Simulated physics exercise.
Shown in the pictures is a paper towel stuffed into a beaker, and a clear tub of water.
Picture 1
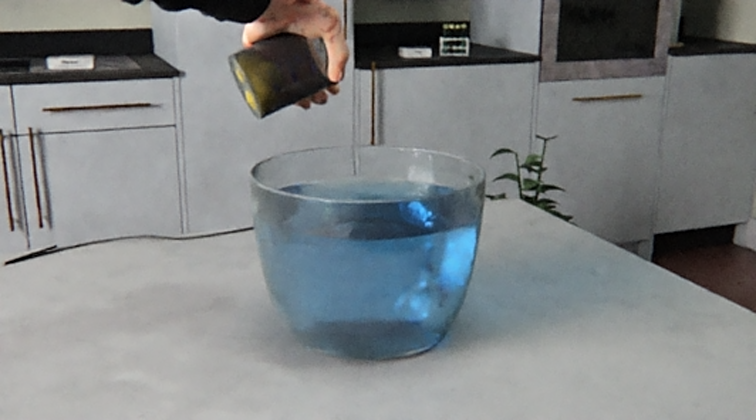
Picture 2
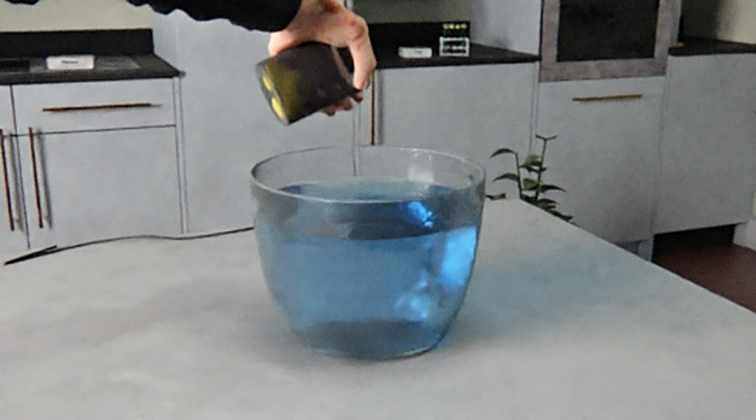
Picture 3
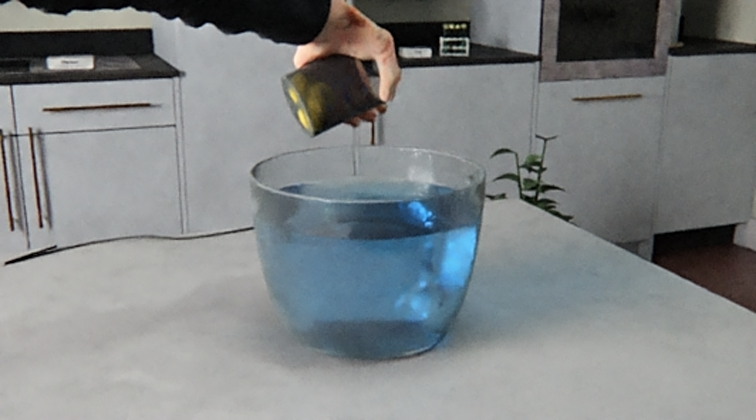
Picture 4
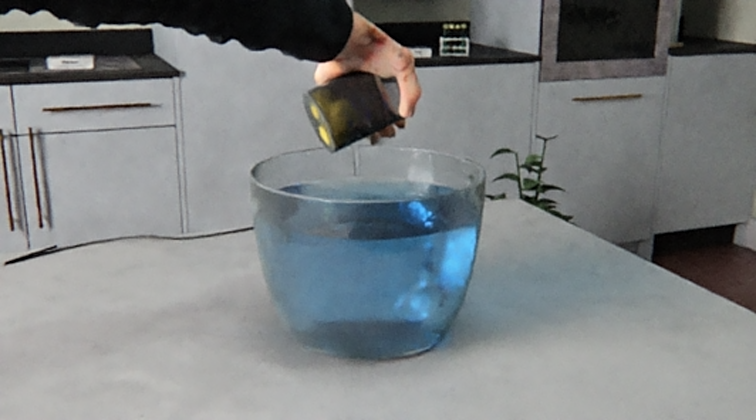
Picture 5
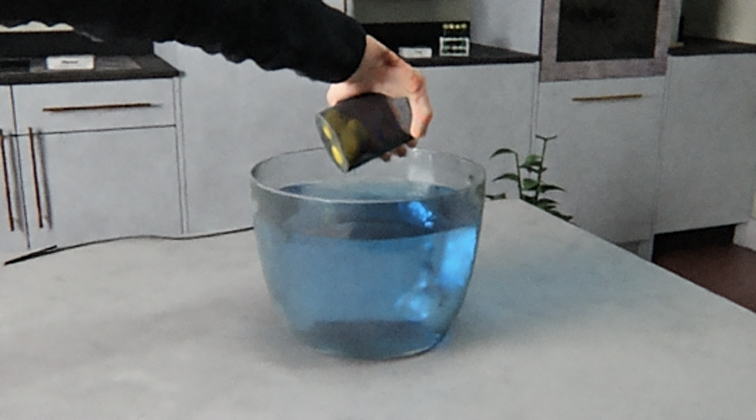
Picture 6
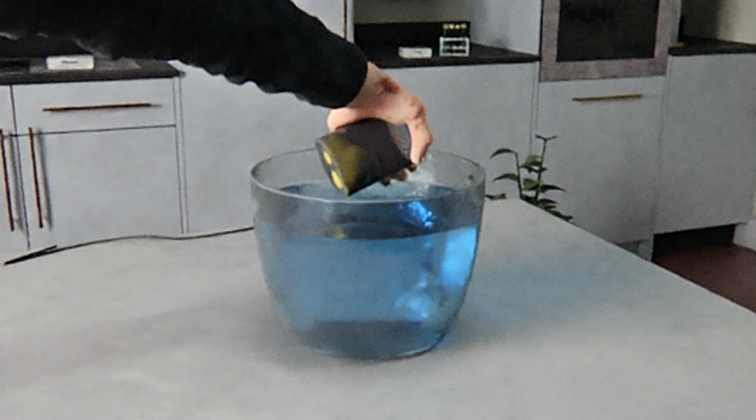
In a kitchen, a hand holds a dark beaker with something yellowish inside, on its side above a clear tub of bluish water on a pale countertop. The dark-sleeved arm moves the beaker down and to the right, bringing it just over the water's surface.
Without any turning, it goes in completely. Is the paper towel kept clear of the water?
No, it gets wet.
A moment on, the beaker enters the water.
Further on, water pours in as the air escapes.
When it is over, the beaker is under, flooded, and the paper towel is wet.
